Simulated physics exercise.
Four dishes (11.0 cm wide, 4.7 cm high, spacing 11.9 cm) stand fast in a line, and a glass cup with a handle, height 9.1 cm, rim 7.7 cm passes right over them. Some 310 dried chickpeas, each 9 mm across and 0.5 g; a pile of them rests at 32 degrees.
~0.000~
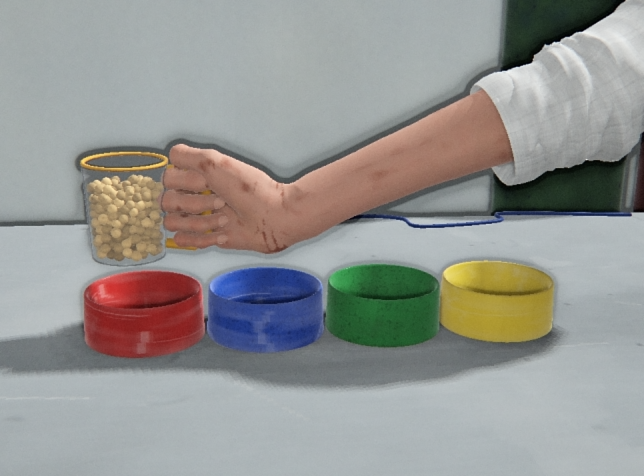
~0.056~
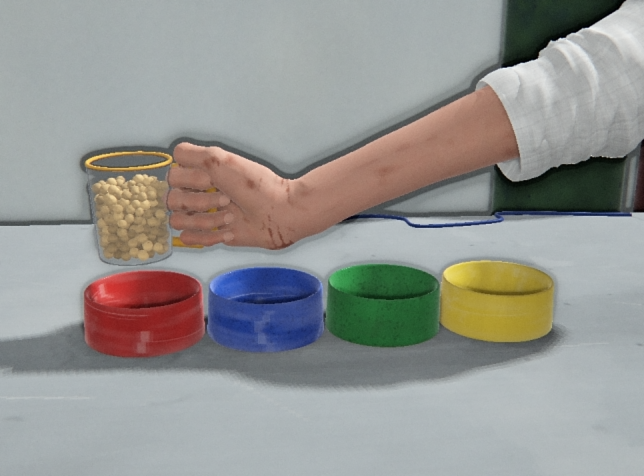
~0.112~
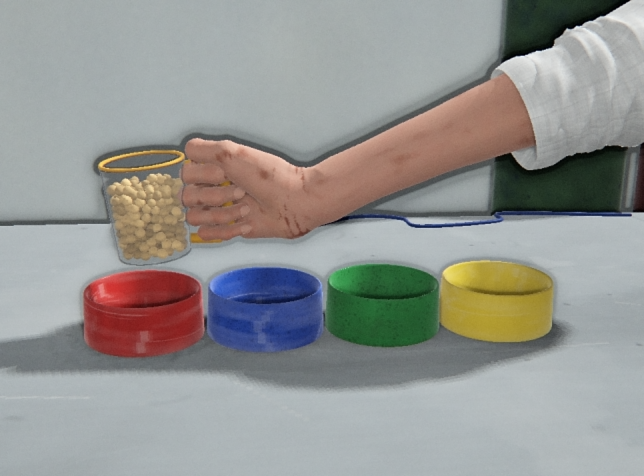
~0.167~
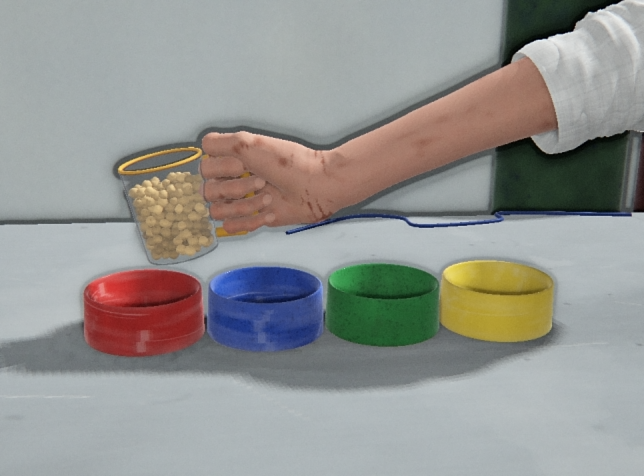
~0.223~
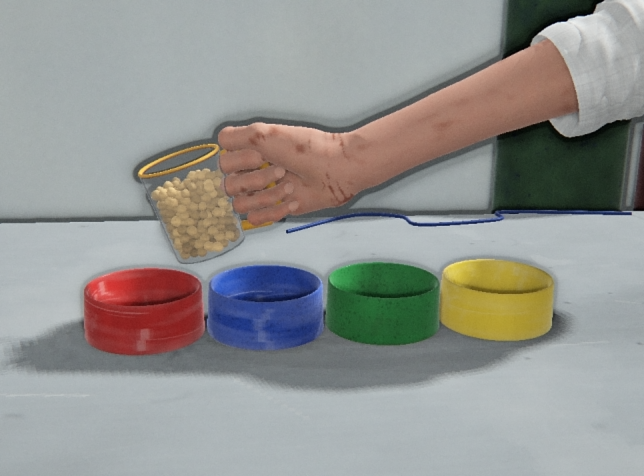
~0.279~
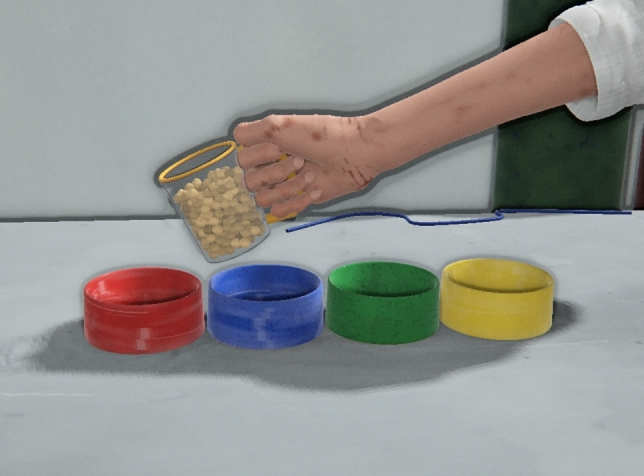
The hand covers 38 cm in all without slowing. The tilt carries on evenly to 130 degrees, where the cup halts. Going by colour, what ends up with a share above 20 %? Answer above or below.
Red dish: Below; blue dish: Below; green dish: Below; yellow dish: Above; on the counter: Below.
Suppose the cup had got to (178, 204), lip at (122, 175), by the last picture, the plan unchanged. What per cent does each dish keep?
Red 0; blue 0; green 80; yellow 10.
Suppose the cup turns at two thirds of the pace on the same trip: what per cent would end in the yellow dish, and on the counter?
Then: Yellow 90; counter 10.
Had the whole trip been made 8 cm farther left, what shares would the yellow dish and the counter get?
Then: Yellow 0, counter 0.
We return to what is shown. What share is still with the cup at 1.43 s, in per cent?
Some 5 per cent of the load.
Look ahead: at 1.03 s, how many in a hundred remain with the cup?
Roughly 90 per cent.
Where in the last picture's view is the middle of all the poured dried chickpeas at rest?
At about (481, 302).
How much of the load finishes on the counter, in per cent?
Roughly 5 per cent.
After 0.73 s, tilt 75 degrees; cup holds 100 %.
After 1.03 s, tilt 108 degrees; cup holds 90 %, yellow 5 %.
After 1.43 s, tilt 130 degrees; cup holds 5 %, green 5 %, yellow 85 %.
By 2.0 s all is still; red 0 %, blue 0 %, green 5 %, yellow 90 %, counter 5 %.
